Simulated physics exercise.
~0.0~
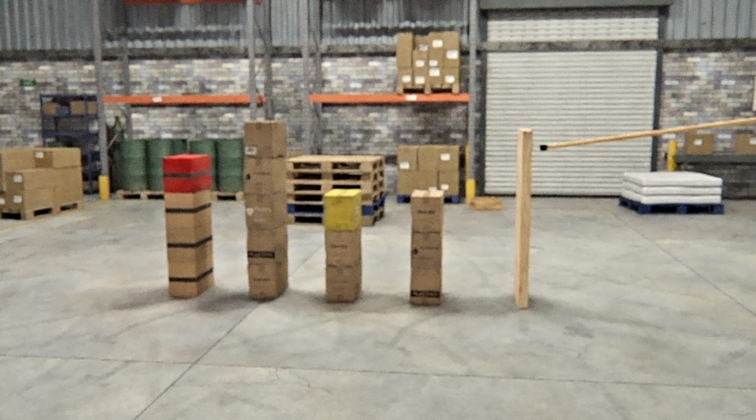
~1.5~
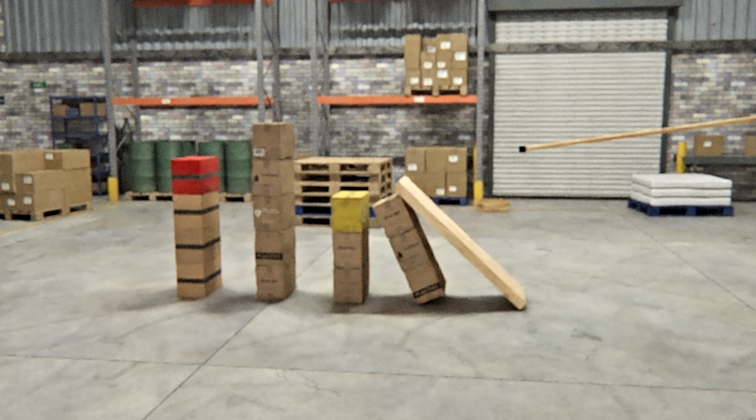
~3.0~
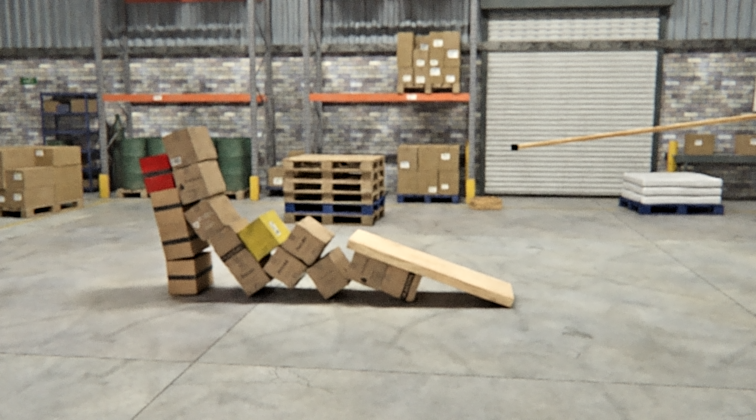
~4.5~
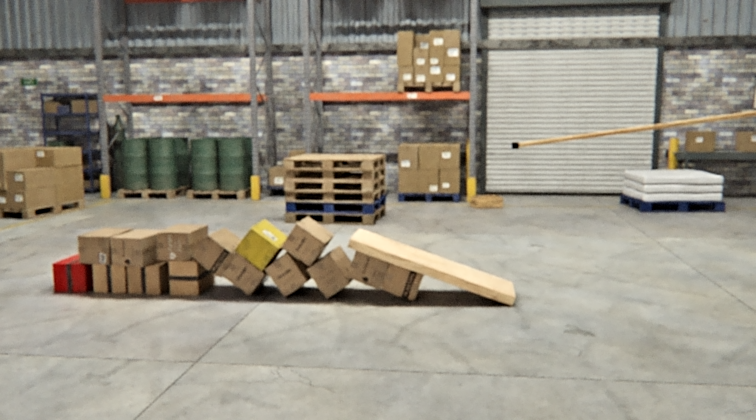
In this clip, a pole tips an upright wooden board leftward into a row of four carton stacks in a warehouse, toppling them one after another until most cartons lie down, the red one at the far left and the yellow one tilted mid-heap.
